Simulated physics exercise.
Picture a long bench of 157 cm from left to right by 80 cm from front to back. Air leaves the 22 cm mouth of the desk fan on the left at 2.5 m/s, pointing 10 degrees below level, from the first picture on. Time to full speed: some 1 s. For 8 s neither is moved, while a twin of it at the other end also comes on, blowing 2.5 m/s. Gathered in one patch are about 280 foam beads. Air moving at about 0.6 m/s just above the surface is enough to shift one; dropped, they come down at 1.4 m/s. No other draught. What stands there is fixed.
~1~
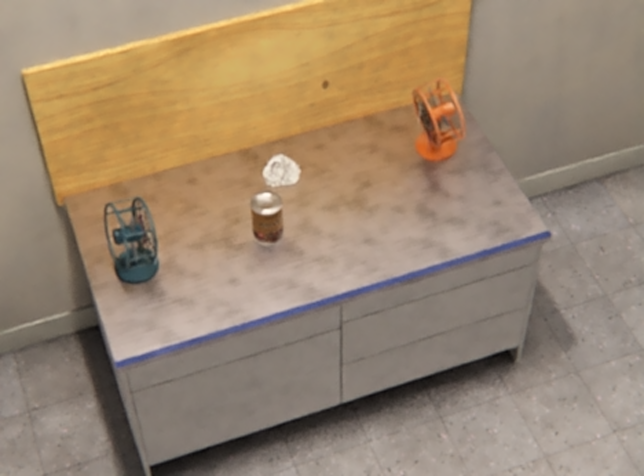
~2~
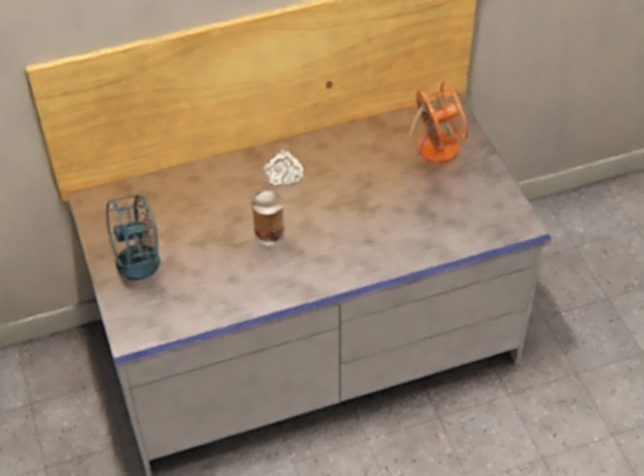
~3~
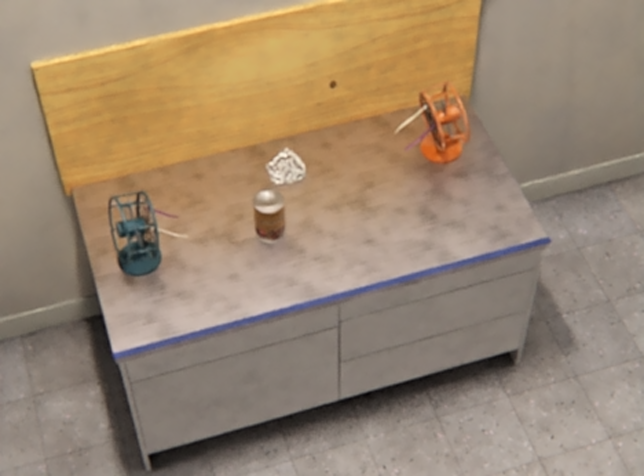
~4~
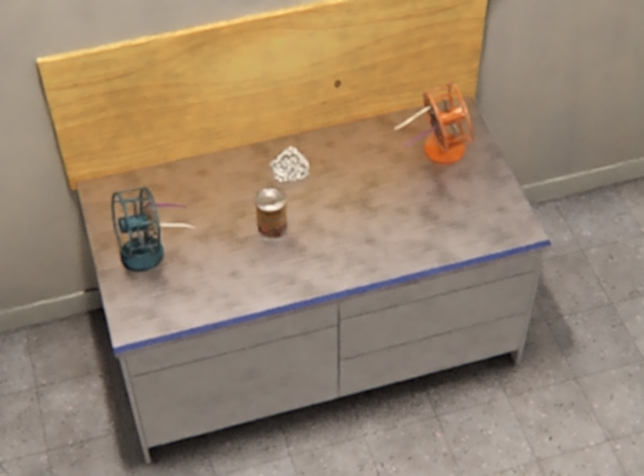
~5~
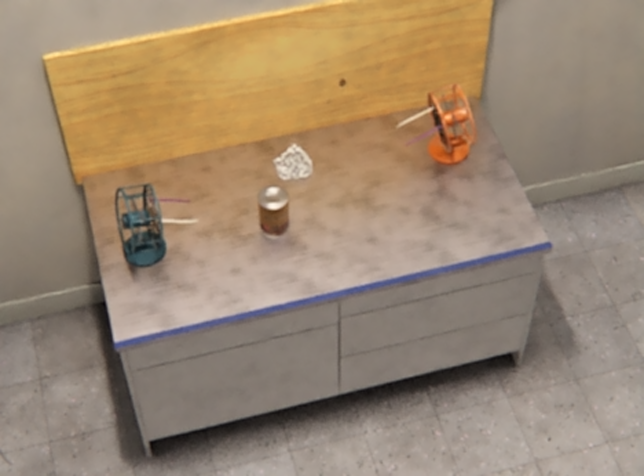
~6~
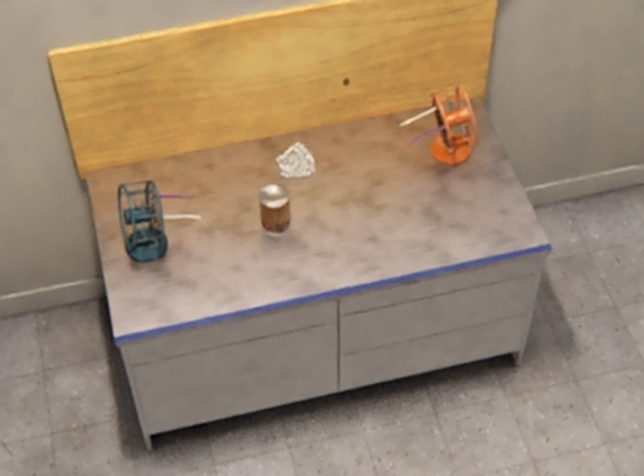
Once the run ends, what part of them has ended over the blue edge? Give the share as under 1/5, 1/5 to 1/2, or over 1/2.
Count on below a fifth of them.
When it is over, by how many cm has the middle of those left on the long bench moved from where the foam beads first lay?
The middle ends up about 45 cm from the start.
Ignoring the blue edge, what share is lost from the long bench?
Close to 70 % of them.
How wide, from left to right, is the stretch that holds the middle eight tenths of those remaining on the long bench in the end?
Roughly 110 cm from left to right.
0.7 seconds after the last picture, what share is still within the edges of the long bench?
Estimated share: Close to 100 percent.
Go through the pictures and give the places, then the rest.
In the first picture, the middle of the foam beads is near (283, 170), none has stirred yet, the mouth of the desk fan is at (130, 234) and that of the second one at (439, 113).
In the second picture, the middle of the foam beads is near (284, 169), none has stirred yet and the blue edge is centred on (342, 299).
In the third picture, the middle of the foam beads is near (287, 168), none has stirred yet and the top of a tin is at (268, 201).
In the fourth picture, the middle of the foam beads is near (290, 166) and none has stirred yet.
In the fifth picture, the middle of the foam beads is near (294, 164) and none has stirred yet.
In the sixth picture, the middle of the foam beads is near (297, 162) and none has stirred yet.
Then, 0.7 s after the last picture the count stands so, 0 % are over the blue edge; the middle of those left on the top is near (251, 139).
Then, 1.6 s after the last picture the count stands so, 1 % are over the blue edge; the middle of those left on the top is near (287, 134).
Then, 3.5 s after the last picture the count stands so, 1 % are over the blue edge; the middle of those left on the top is near (390, 113).
Then, 7.1 s after the last picture, at the end, 1 % are over the blue edge; the middle of those left on the top is near (393, 112).
